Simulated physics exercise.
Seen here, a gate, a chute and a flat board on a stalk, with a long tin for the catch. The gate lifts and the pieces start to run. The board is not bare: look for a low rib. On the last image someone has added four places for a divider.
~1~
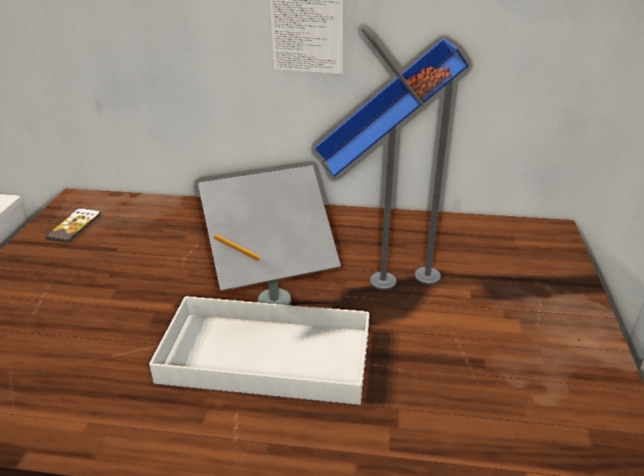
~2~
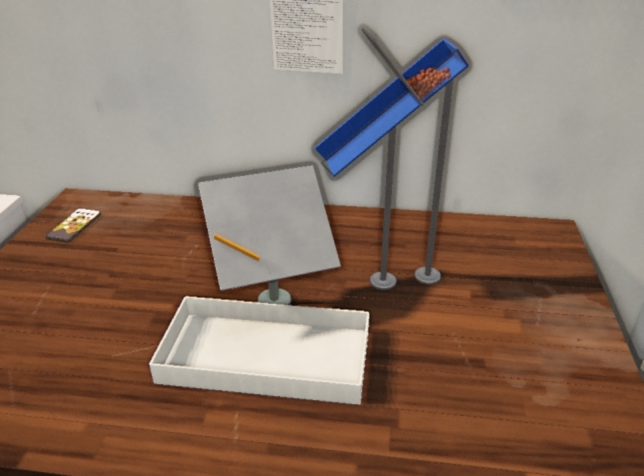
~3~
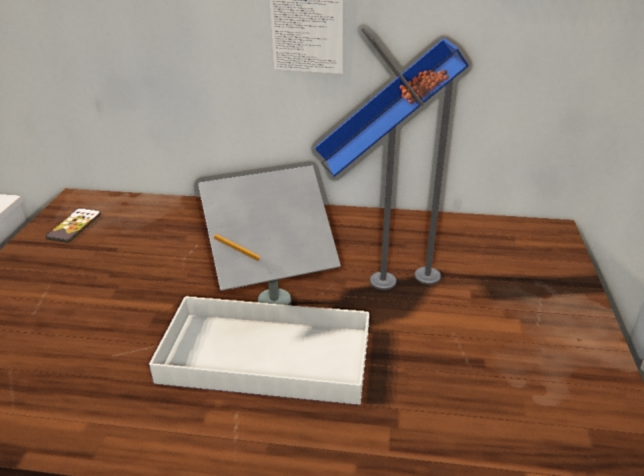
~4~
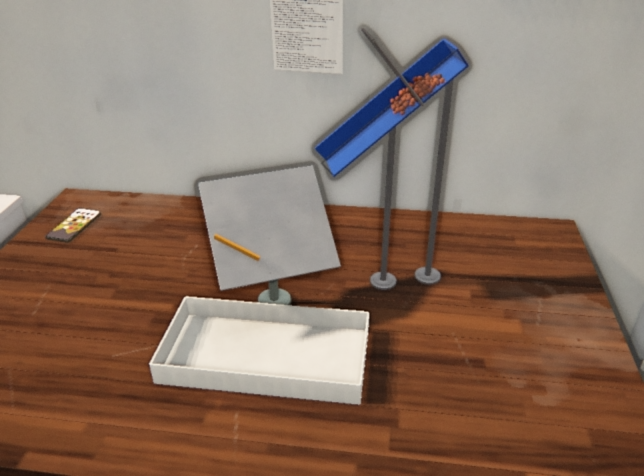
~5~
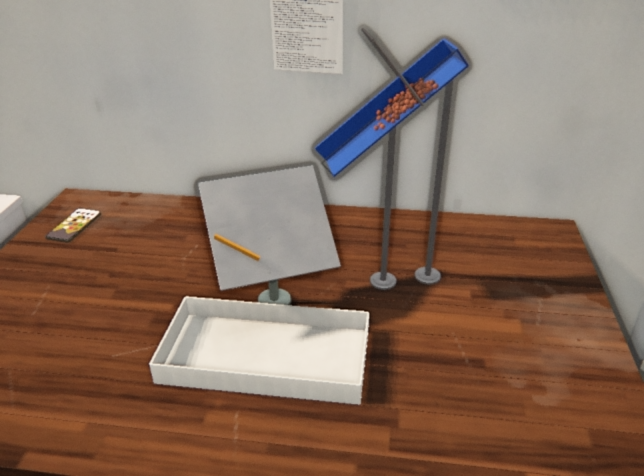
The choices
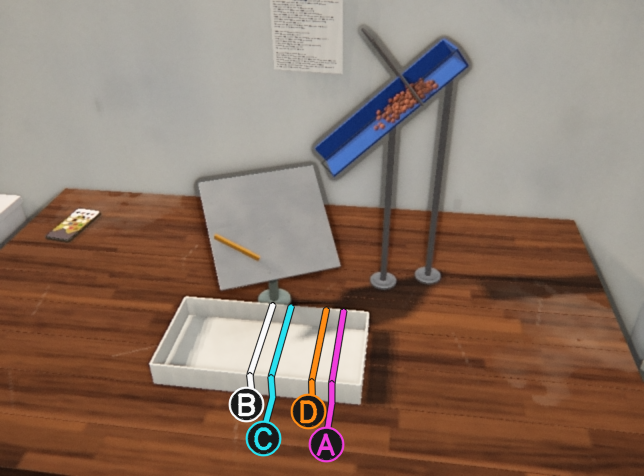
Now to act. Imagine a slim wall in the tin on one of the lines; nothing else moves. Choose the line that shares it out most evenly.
C is best.
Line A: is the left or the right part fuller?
Left.
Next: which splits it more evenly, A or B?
B it is.
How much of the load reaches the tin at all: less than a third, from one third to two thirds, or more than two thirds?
It is more than two thirds.
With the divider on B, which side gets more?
Right.
On the marked copy, line A crosses the front rim at (331, 382); line B crosses the front rim at (250, 374); line C crosses the front rim at (271, 376); line D crosses the front rim at (311, 380).
With A, of what is caught, the whole lot on the left of the divider, none at all on the right.
With B, of what is caught, a small share on the left of the divider, the bulk on the right.
With C, of what is caught, close to half on the left of the divider, close to half on the right.
With D, of what is caught, all but a few on the left of the divider, only a few on the right.
